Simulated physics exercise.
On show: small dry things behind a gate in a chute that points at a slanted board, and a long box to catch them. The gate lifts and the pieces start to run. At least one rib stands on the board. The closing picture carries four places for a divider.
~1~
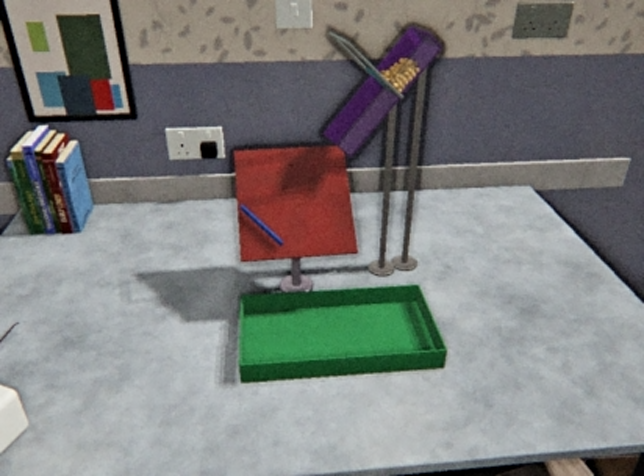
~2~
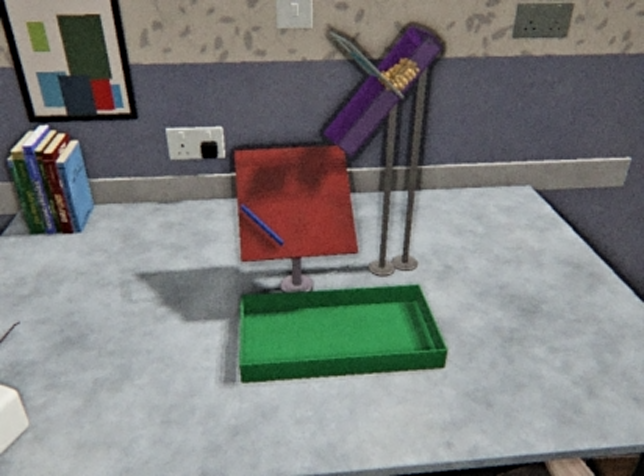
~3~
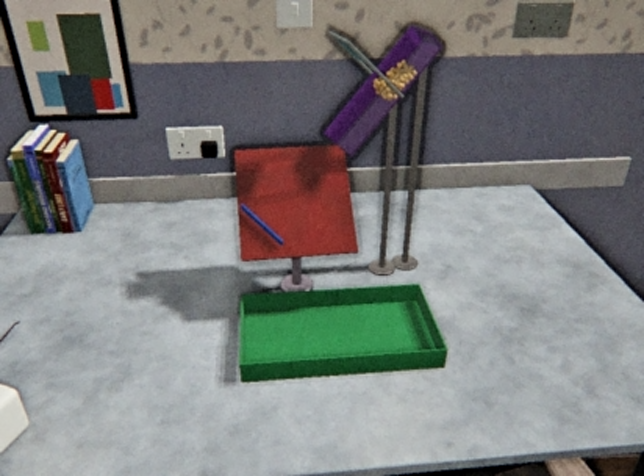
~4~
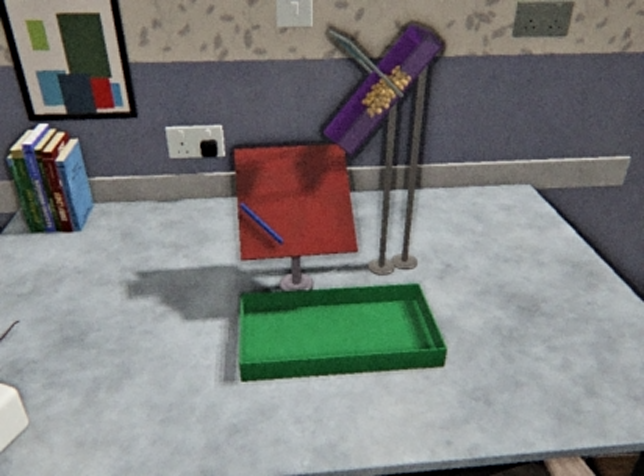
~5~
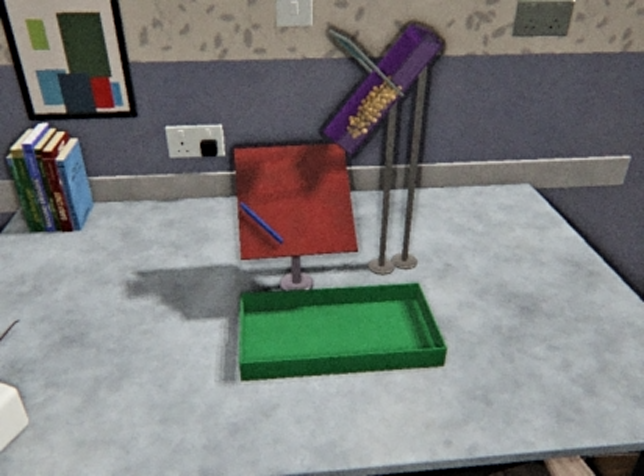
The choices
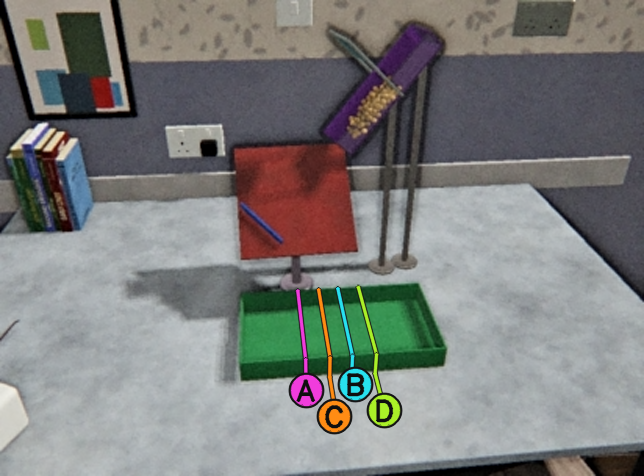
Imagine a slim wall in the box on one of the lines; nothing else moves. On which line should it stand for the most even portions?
I would pick line A.
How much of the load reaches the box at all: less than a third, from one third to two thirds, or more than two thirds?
It is more than two thirds.
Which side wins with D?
Left.
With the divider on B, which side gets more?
More lands on the left.
On the marked copy, line A crosses the front rim at (305, 358); line B crosses the front rim at (352, 355); line C crosses the front rim at (329, 356); line D crosses the front rim at (376, 353).
With A, of what is caught, about half on the left of the divider, about half on the right.
With B, of what is caught, all on the left of the divider, none on the right.
With C, of what is caught, nearly all on the left of the divider, a small part on the right.
With D, of what is caught, all on the left of the divider, none on the right.
